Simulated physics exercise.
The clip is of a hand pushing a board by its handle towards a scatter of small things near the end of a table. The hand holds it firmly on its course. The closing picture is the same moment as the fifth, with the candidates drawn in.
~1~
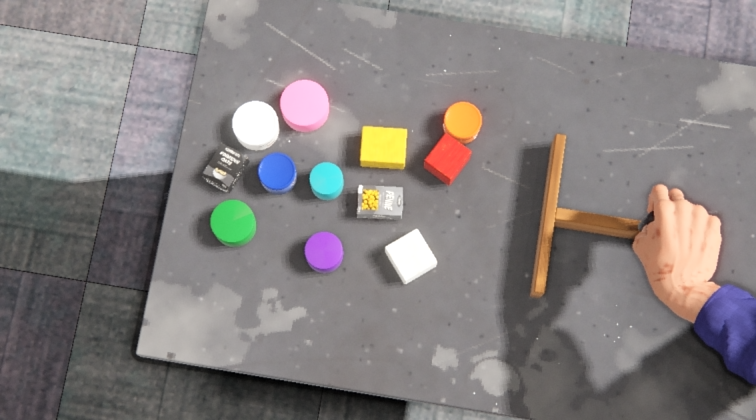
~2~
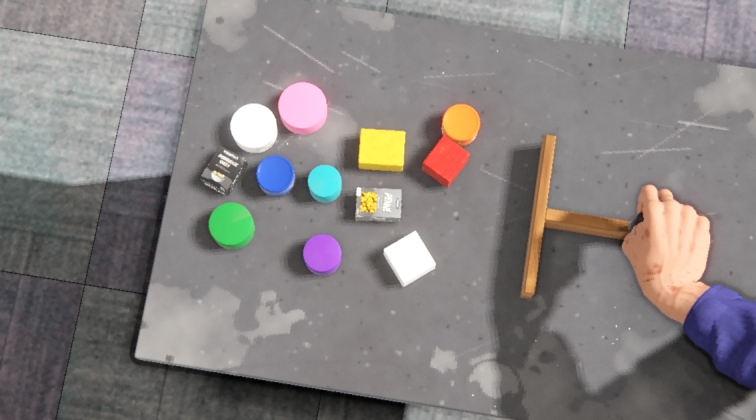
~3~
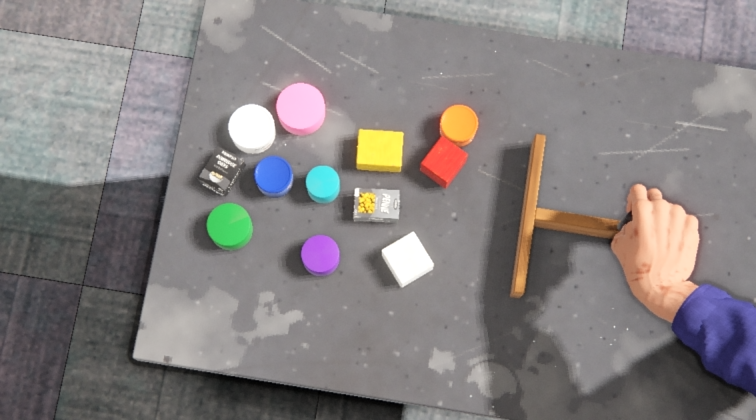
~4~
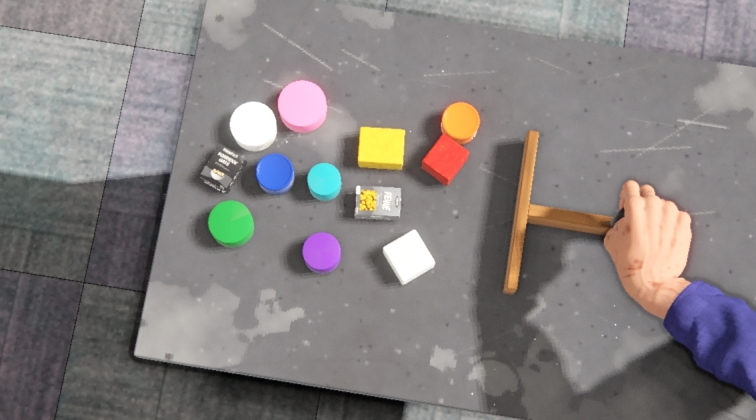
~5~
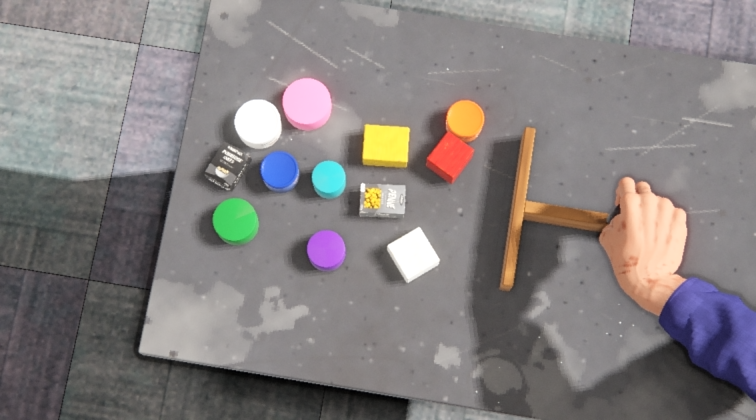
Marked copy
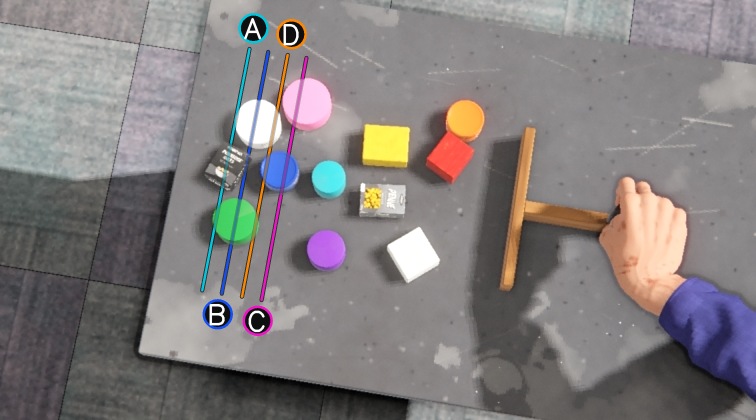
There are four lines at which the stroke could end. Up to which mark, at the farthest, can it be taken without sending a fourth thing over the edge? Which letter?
No fourth one falls up to B.
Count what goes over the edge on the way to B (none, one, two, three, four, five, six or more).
Three.
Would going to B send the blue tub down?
Yes.
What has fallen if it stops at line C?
It is the black packet.
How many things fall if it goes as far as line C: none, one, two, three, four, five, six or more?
One.
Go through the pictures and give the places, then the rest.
In the first frame, green tin (233, 223); turquoise tin (326, 181); orange jar (462, 123).
In the second frame, board (541, 213); purple tin (323, 255).
In the third frame, board (531, 212); pink pot (301, 109).
In the fourth frame, board (523, 209); blue tub (275, 175).
In the fifth frame, board (519, 205); white block (413, 255); black packet (228, 167); grey packet (382, 201).
On the marked copy, A at (226, 167); B at (245, 170); C at (284, 176); D at (265, 173).
With B. Early on, board (420, 190); orange jar (416, 104); white block (379, 245).
Further on, board (322, 174); black packet (190, 159); white tub (228, 120).
At the end, board (246, 162); blue tub over the edge; black packet over the edge; three fallen.
As for the rest, A drops six; C is within the limit but short; D is within the limit but short.
